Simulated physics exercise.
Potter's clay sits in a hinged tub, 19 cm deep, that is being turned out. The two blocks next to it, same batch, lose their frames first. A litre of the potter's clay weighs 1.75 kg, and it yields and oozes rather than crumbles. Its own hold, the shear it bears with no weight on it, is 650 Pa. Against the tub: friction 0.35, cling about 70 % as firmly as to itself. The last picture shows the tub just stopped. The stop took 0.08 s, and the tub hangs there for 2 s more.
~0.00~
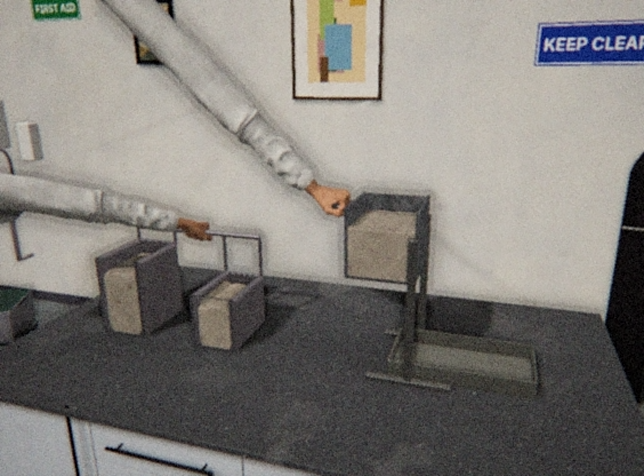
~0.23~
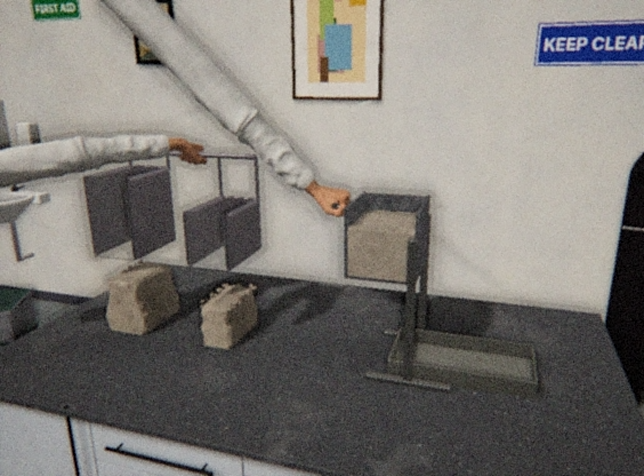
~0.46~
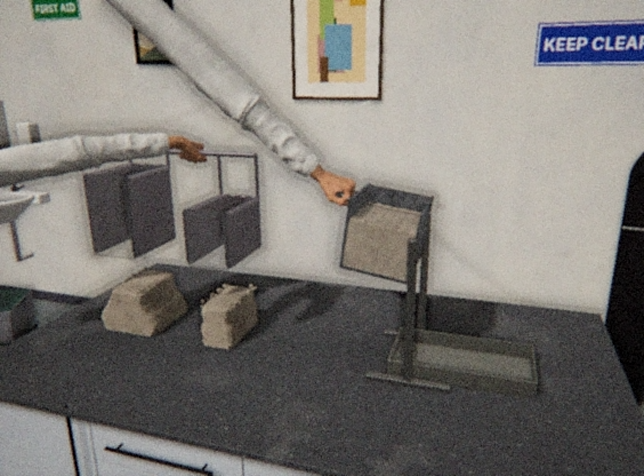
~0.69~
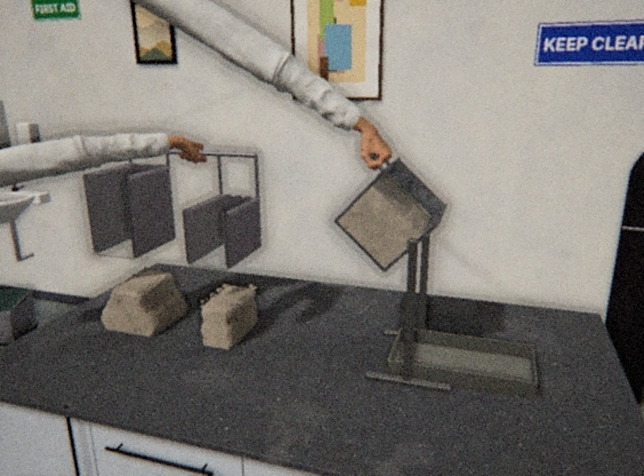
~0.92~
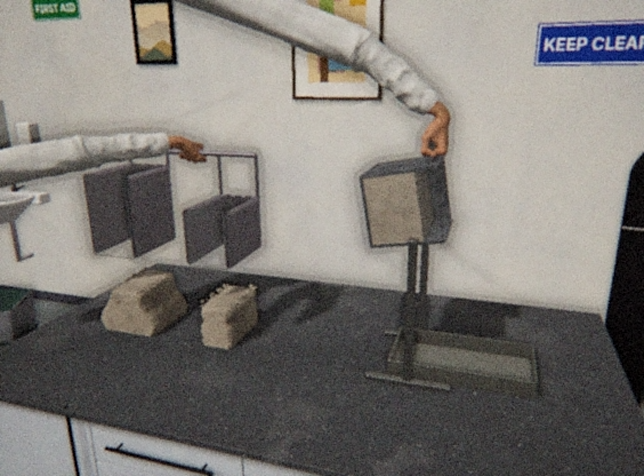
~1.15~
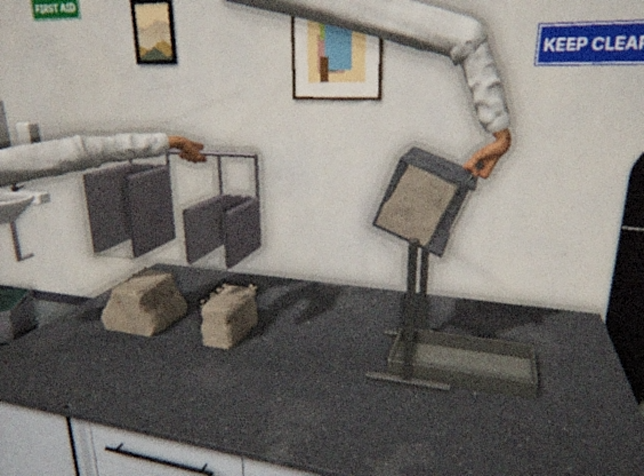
The footage shows one hand lifting grey moulds off two blocks of clay on a dark counter, the left block sagging lower, while another hand then swings a hinged, clay-filled tub over to the right above a shallow tray.
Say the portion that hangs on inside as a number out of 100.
The portion that hangs on inside is near 38 %.
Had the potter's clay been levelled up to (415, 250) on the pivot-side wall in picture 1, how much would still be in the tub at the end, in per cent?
Then about 50 %.
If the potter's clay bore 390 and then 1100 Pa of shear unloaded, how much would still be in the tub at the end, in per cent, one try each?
In turn about 25 %, 20 %.
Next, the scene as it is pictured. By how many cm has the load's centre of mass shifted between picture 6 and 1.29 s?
About 6 cm.
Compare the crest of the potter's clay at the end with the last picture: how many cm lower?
Some 12 cm.
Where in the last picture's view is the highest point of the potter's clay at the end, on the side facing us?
At about (385, 210).
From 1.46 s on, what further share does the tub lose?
Some 1 per cent.
After 1.29 s, the tub is at 111 degrees and holds 89 %.
After 1.46 s, the tub is at 111 degrees and holds 39 %.
After 1.63 s, the tub is at 111 degrees and holds 38 %.
After 1.80 s, the tub is at 111 degrees and holds 38 %.
After 3.15 s, the tub is at 111 degrees and holds 38 %.
